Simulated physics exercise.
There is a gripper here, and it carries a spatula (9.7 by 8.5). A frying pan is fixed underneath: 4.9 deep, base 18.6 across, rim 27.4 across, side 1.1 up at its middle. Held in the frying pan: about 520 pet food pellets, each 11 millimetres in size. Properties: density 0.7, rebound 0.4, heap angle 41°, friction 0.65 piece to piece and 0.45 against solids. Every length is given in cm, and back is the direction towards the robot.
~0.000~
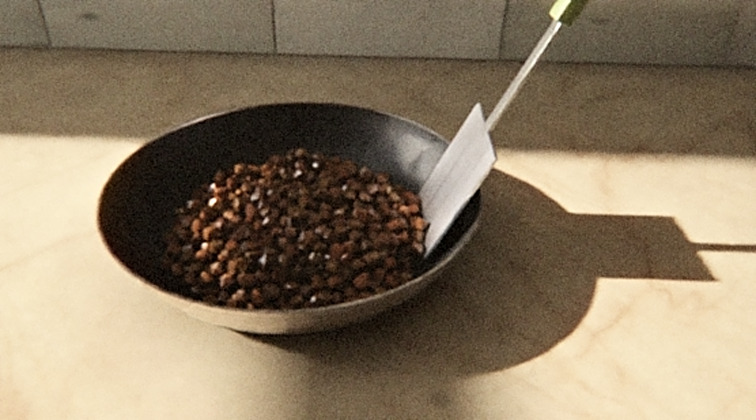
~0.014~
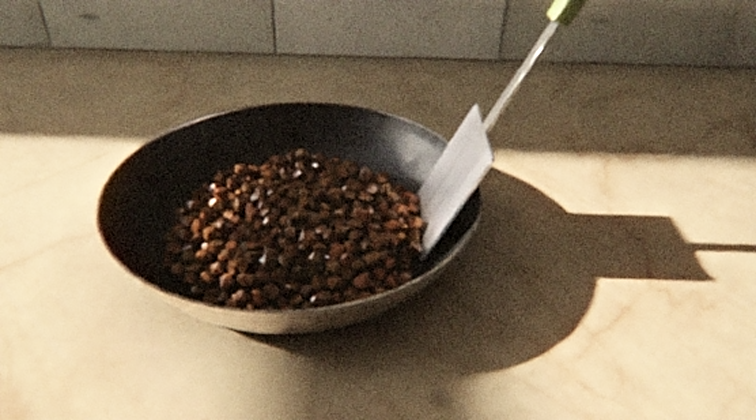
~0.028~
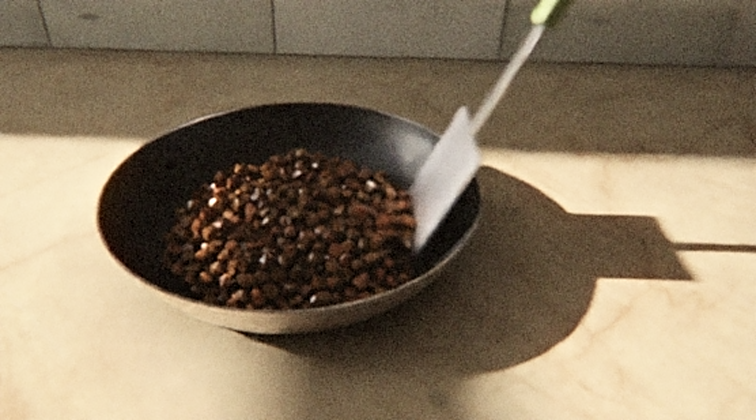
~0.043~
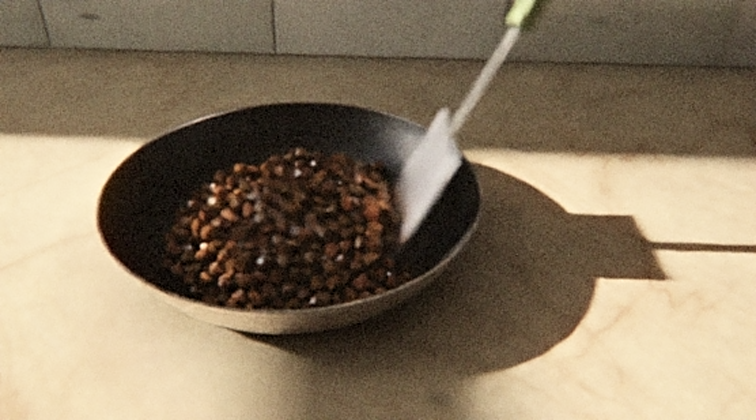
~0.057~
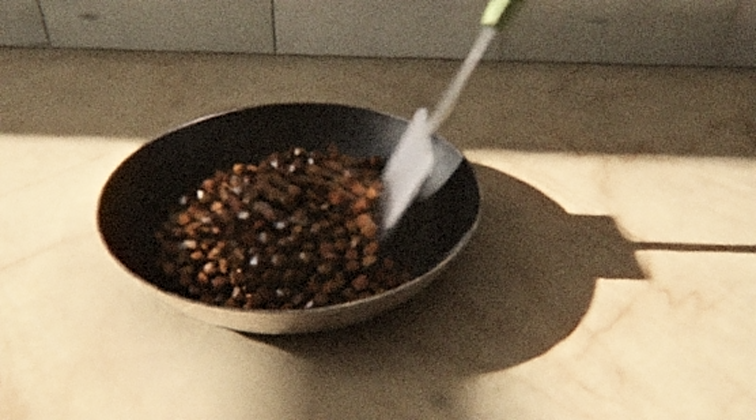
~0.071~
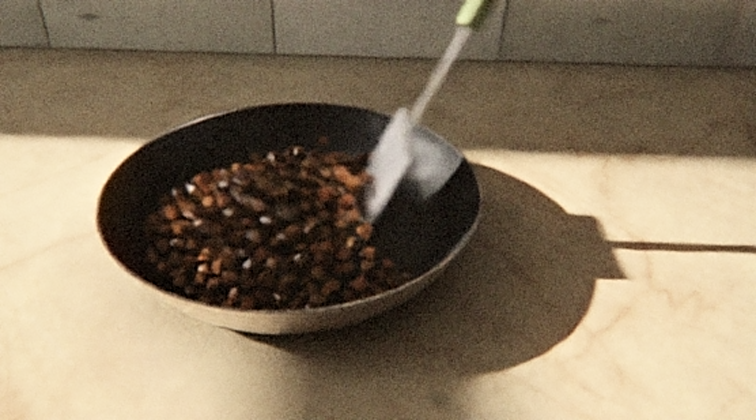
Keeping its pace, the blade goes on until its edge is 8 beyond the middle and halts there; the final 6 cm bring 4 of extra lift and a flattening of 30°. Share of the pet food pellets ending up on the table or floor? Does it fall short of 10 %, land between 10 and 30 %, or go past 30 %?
It lands between 10 and 30 %.
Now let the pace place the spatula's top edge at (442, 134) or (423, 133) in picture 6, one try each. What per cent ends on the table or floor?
First try around 5 %, second try around 15 %.
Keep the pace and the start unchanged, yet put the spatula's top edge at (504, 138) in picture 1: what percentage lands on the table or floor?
I'd estimate around 15 per cent.
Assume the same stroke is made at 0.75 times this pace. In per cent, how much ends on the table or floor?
5 %.
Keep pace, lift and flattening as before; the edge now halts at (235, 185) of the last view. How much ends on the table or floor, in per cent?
Approximately 5 per cent, I reckon.
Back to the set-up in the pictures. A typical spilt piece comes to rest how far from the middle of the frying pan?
Some 26 centimetres.
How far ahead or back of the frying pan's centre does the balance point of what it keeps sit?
The balance point lies close to 5.0 cm ahead.
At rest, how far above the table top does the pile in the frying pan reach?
Peak at rest, approximately 6.0 centimetres.
After 0.11 s, sloping 65°, highest piece 8 above the table; 515 in the frying pan.
After 0.14 s, sloping 56°, highest piece 8 above the table; 515 in the frying pan.
After 0.36 s, sloping 35°, highest piece 11 above the table; 437 in the frying pan, 57 on the table or floor, 21 on the blade or in flight.
After 1.41 s, sloping 35°, highest piece 6 above the table; 436 in the frying pan, 79 on the table or floor.
In the end, 436 in the frying pan, 79 on the table or floor. That is 15 % on the table or floor.
